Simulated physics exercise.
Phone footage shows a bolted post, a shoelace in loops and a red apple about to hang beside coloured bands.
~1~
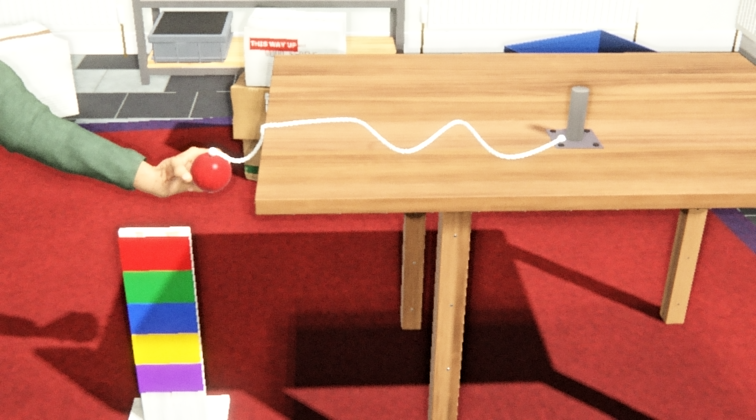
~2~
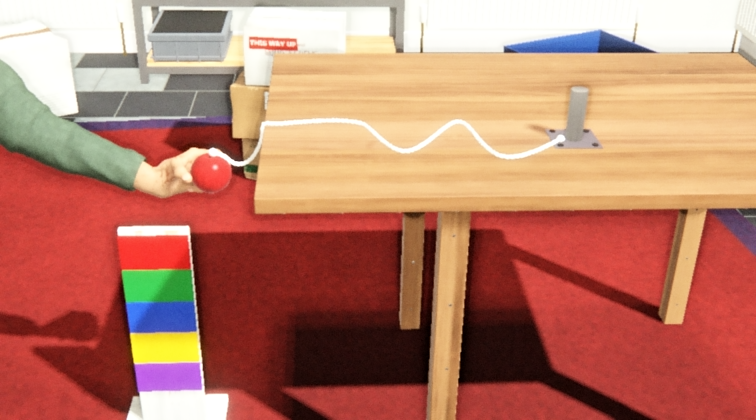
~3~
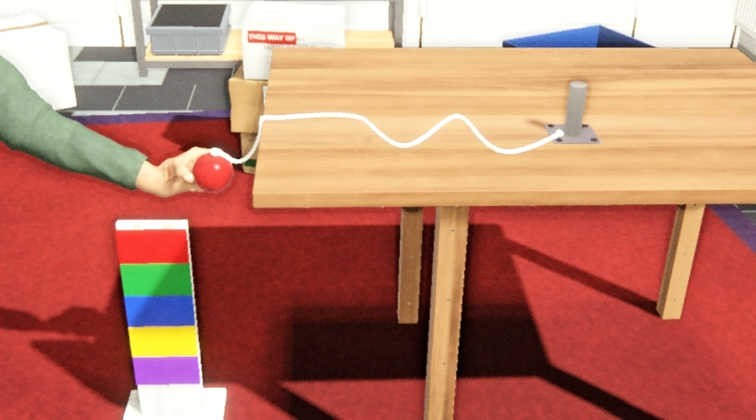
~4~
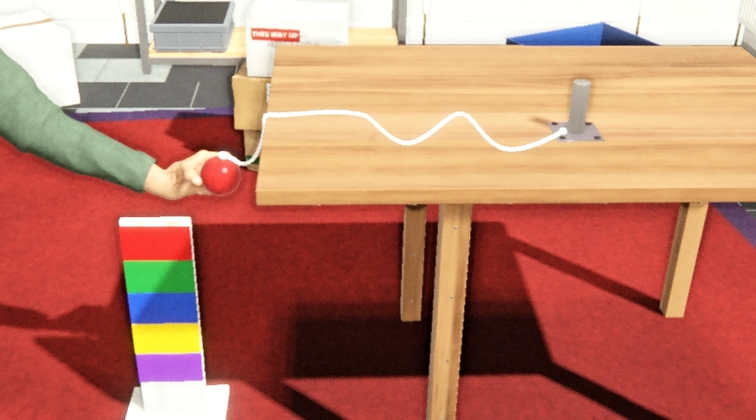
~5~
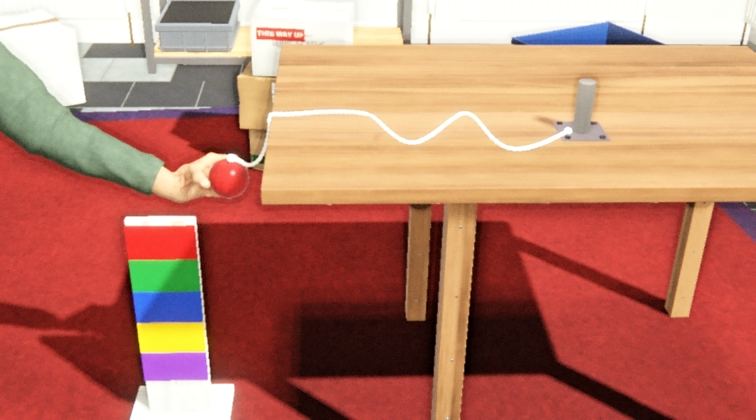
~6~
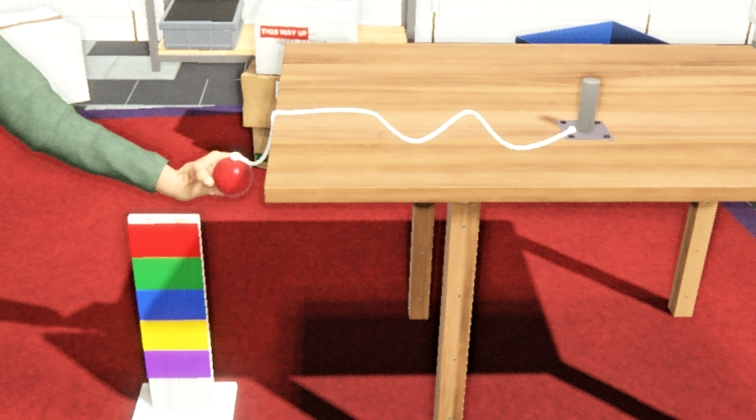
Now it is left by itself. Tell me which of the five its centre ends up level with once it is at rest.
Its centre ends up level with yellow.
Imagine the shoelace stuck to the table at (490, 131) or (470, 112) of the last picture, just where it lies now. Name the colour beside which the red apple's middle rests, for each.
Note: Try 1 blue; try 2 green.
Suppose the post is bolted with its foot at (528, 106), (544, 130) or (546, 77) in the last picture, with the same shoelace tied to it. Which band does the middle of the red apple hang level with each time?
First try: Purple; second try: Purple; third try: Yellow.
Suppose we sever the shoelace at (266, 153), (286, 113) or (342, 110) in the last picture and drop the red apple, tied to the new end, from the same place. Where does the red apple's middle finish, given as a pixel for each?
Roughly (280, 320), (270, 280), (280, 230).
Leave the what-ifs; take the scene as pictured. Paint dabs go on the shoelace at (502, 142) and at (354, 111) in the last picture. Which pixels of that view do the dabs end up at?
Around (474, 127); the other one around (276, 195).
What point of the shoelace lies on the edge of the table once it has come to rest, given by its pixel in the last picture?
That would be the bit at (395, 132).
Early on, apple near (292, 328); level with yellow.
Midway, apple near (284, 342); level with yellow.
Finally, apple near (283, 341); level with yellow. Its middle rests at the yellow band.
